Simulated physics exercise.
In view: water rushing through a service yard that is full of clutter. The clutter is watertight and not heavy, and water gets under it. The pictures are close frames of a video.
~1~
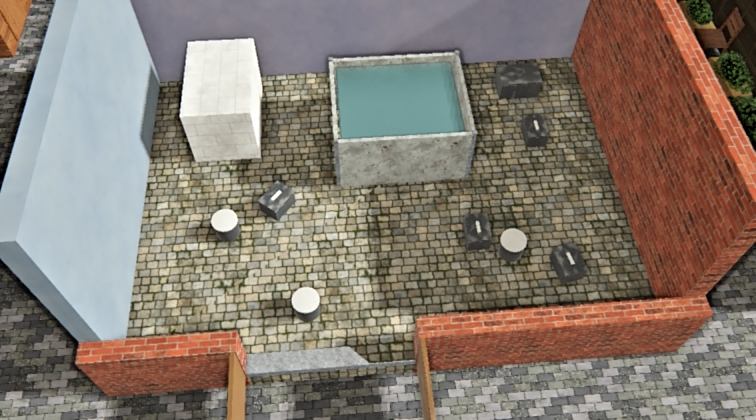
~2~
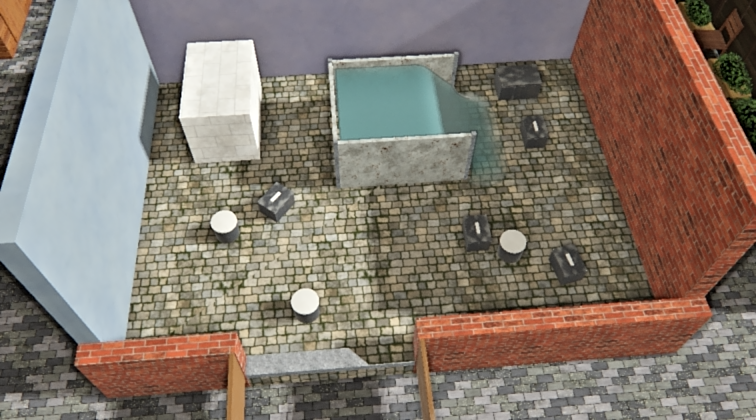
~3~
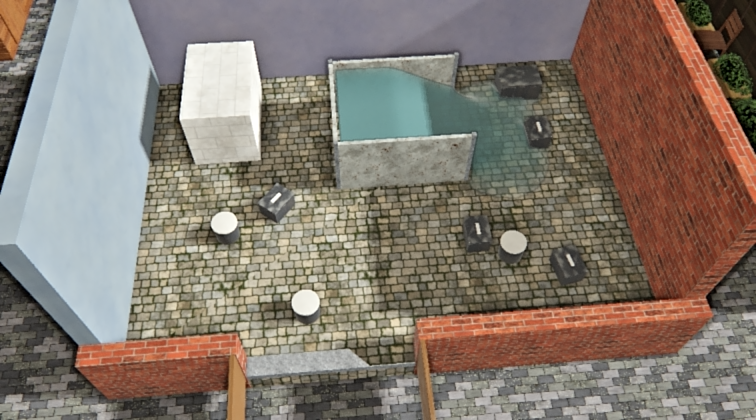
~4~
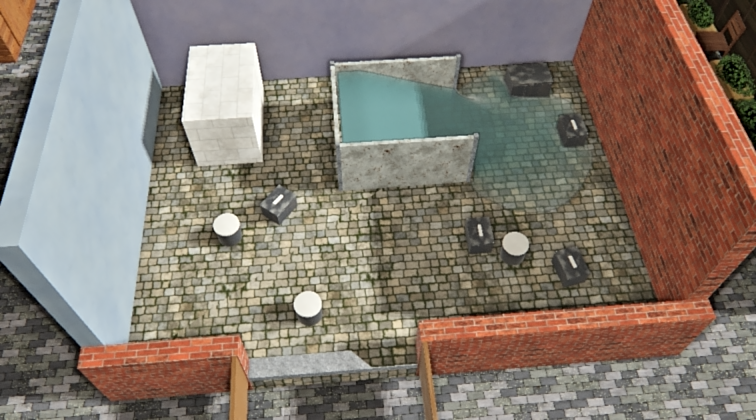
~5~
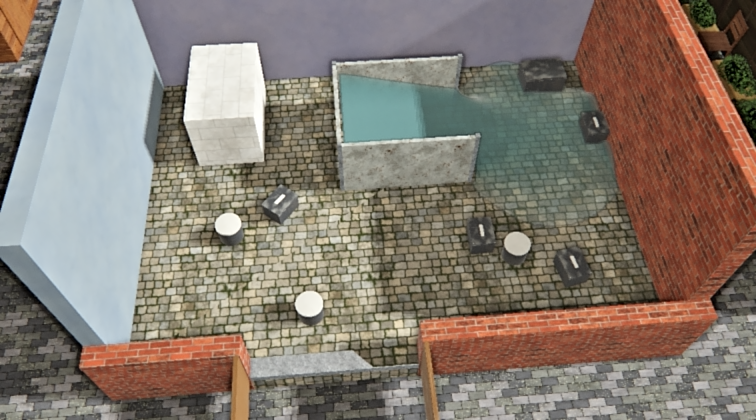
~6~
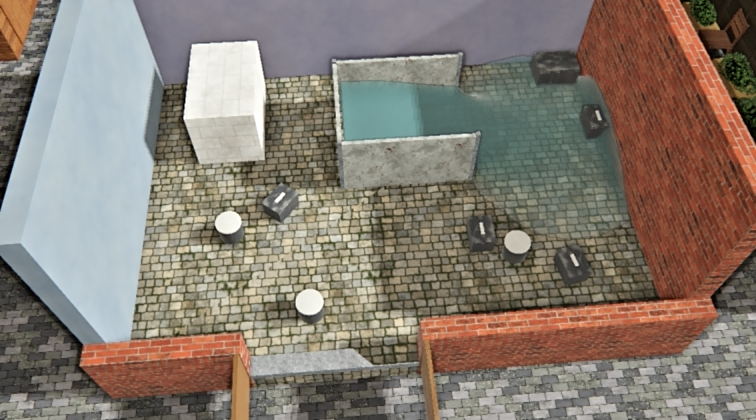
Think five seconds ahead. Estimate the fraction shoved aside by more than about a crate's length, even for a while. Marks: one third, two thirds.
It is two thirds or more.
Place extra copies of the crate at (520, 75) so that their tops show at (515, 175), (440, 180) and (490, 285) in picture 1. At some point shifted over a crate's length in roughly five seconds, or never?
One after the other: That far or more, under that, shifted that much.
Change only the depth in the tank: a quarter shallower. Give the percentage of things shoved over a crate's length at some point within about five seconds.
About 80 per cent.
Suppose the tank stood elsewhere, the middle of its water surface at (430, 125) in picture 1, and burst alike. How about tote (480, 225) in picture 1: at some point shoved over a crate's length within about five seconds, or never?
Answer: Never so far.
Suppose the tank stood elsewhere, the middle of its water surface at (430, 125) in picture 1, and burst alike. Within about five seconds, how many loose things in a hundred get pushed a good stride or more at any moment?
Some 90 per cent.
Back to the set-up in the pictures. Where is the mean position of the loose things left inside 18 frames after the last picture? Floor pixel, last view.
Around (401, 221).
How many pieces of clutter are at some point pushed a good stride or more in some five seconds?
7 of them.
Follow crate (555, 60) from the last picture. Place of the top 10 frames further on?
At about (532, 60).
A moment on, 2 of 8 are well off their spots; 2 afloat.
Next, 1 of 8 are well off their spots; 2 afloat.
Later, 4 of 8 are well off their spots; 3 afloat.
In the end, 7 of 8 are well off their spots, and 7 have been at some point; 5 afloat.
